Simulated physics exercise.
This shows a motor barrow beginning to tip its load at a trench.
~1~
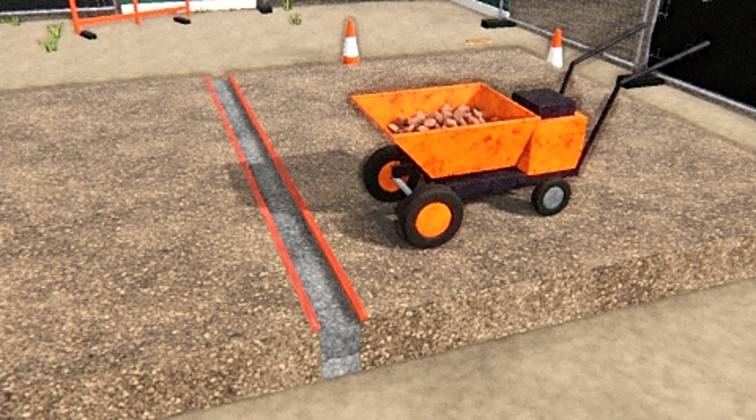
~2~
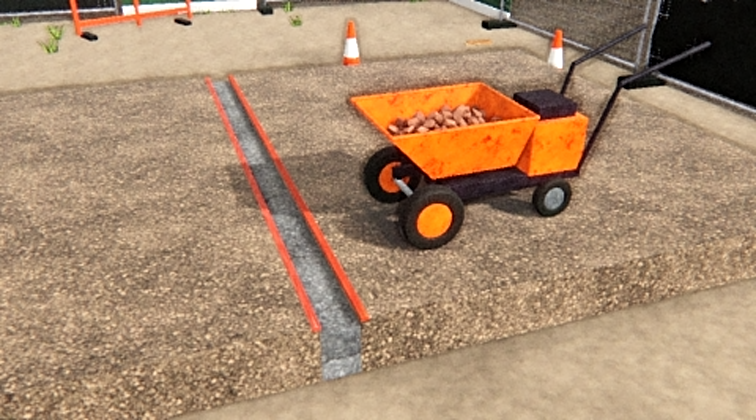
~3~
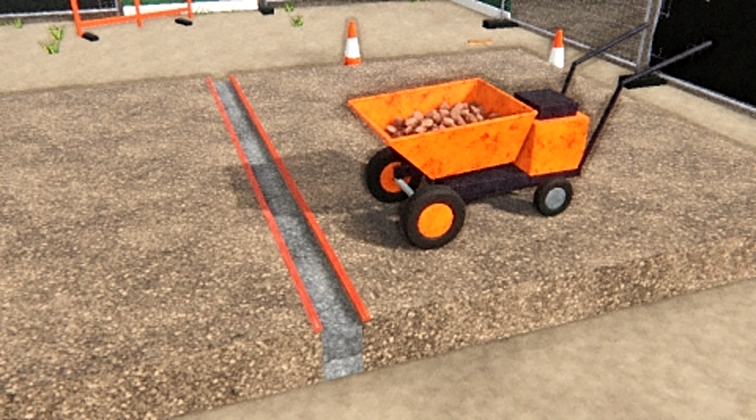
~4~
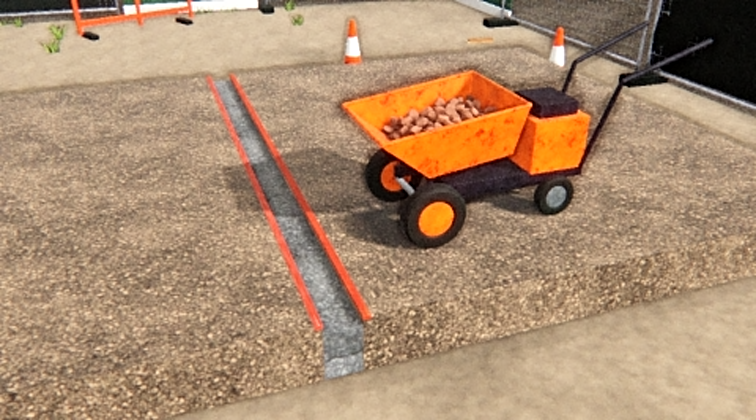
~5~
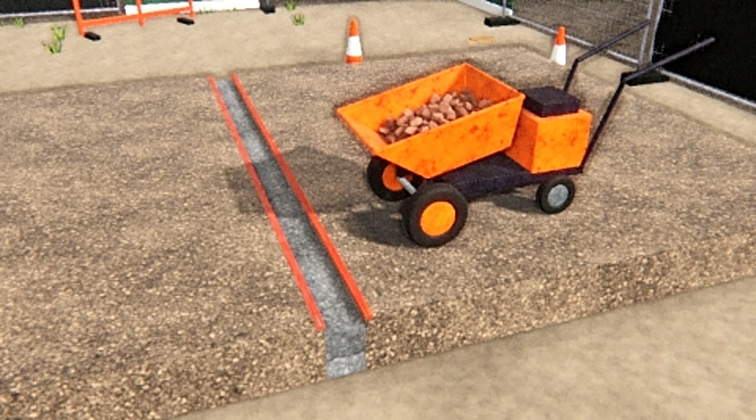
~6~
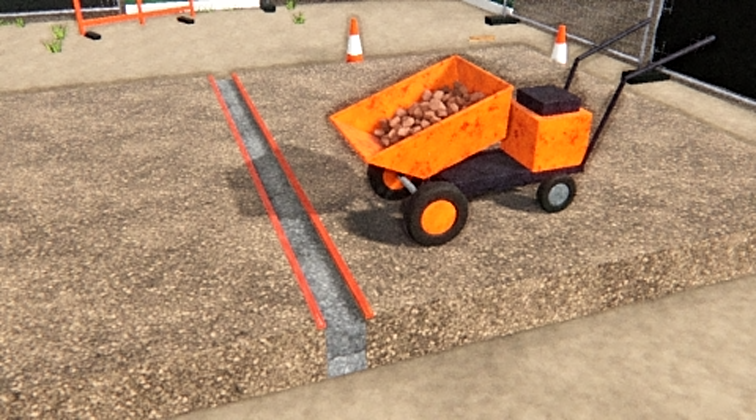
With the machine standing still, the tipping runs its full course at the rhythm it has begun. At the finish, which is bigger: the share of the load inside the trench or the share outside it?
The share outside is bigger.
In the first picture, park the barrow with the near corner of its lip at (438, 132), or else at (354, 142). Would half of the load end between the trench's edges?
The first try ends with the lesser portion between the edges, the second with the lesser portion.
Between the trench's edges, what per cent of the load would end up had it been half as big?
Share: Approx. 50 %.
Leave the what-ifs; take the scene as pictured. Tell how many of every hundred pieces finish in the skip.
Roughly 45 per cent.
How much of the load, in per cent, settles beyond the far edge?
Call it some 20 percent of the pieces.
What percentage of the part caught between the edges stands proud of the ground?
I'd put it near 45 in a hundred.
Shortly afterwards, skip tipped steeply; the whole lot in the skip.
Next, skip tipped right over; near two thirds in the skip; only a few short of the trench; near a third in or heaped over the trench; a little beyond it.
Some moments later, skip tipped right over; near half in the skip; near a third in or heaped over the trench; near a quarter beyond it.
In the end, skip tipped right over; near half in the skip; near a third in or heaped over the trench; near a quarter beyond it.
